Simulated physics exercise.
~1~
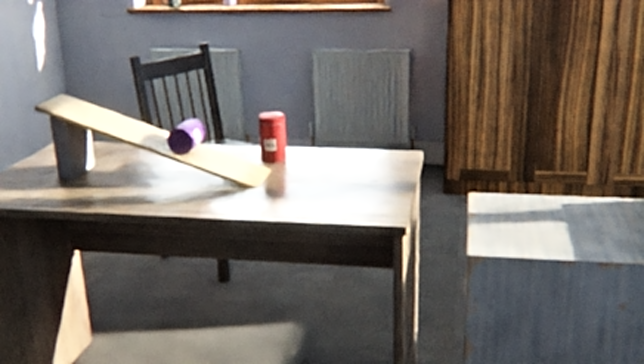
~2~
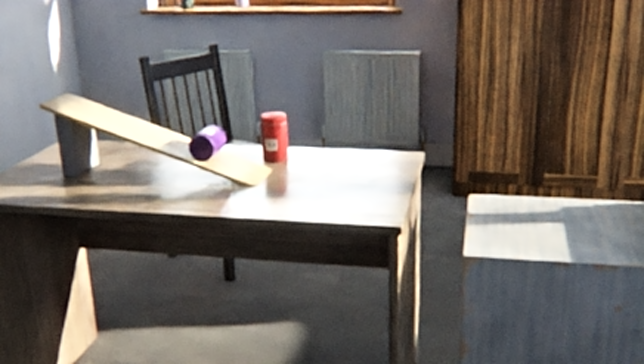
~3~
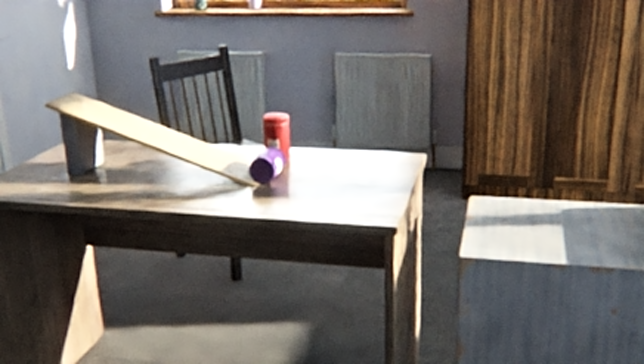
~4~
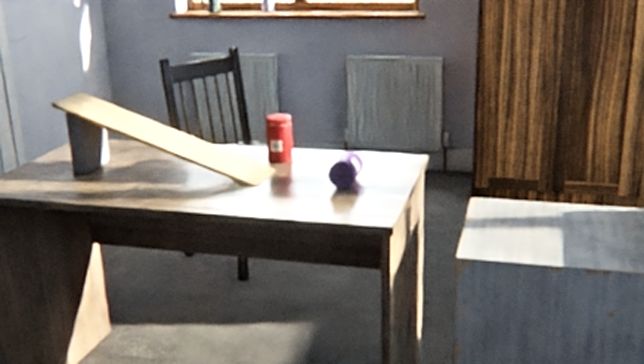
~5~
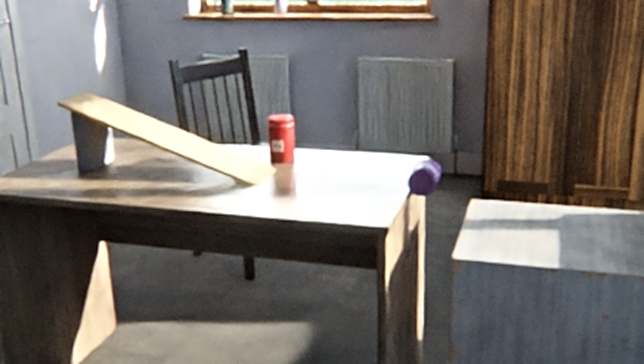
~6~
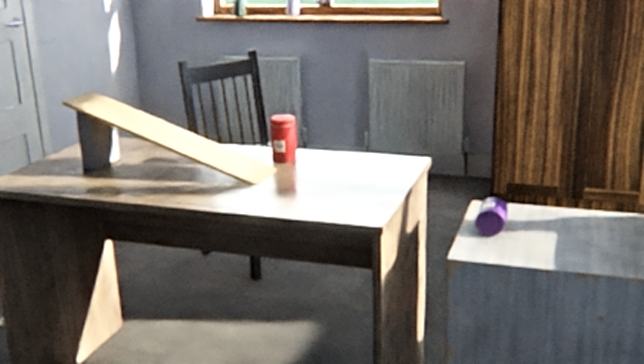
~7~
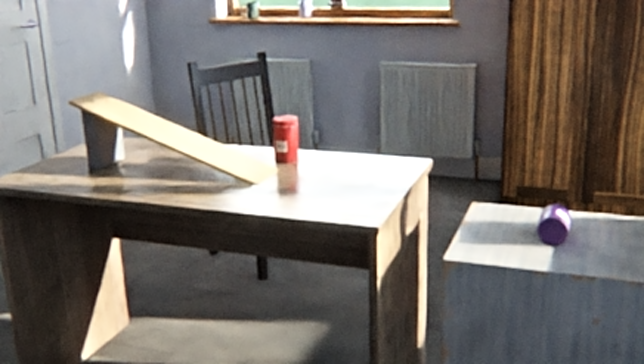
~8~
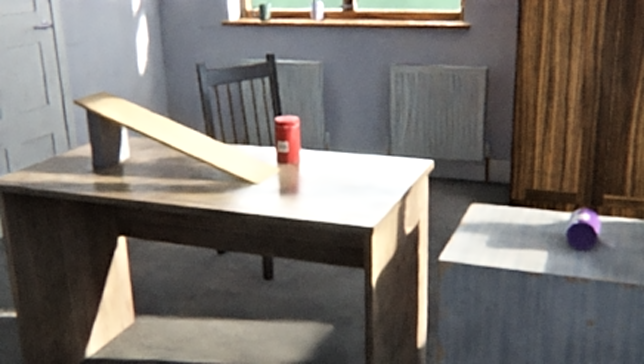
In a sunlit room with grey walls, a window and a tall wooden cabinet, the view drifts slightly sideways around a wooden table. A pale ramp slopes down to the right on the tabletop, a red jar stands upright behind its lower end, and a lower grey top waits across a gap to the right. A purple jar on its side rolls down the ramp, passes in front of the red jar and crosses the table. It leaves the right edge, clears the gap and lands on the lower top. There it rolls farther right and ends still on its side, while the red jar remains standing.
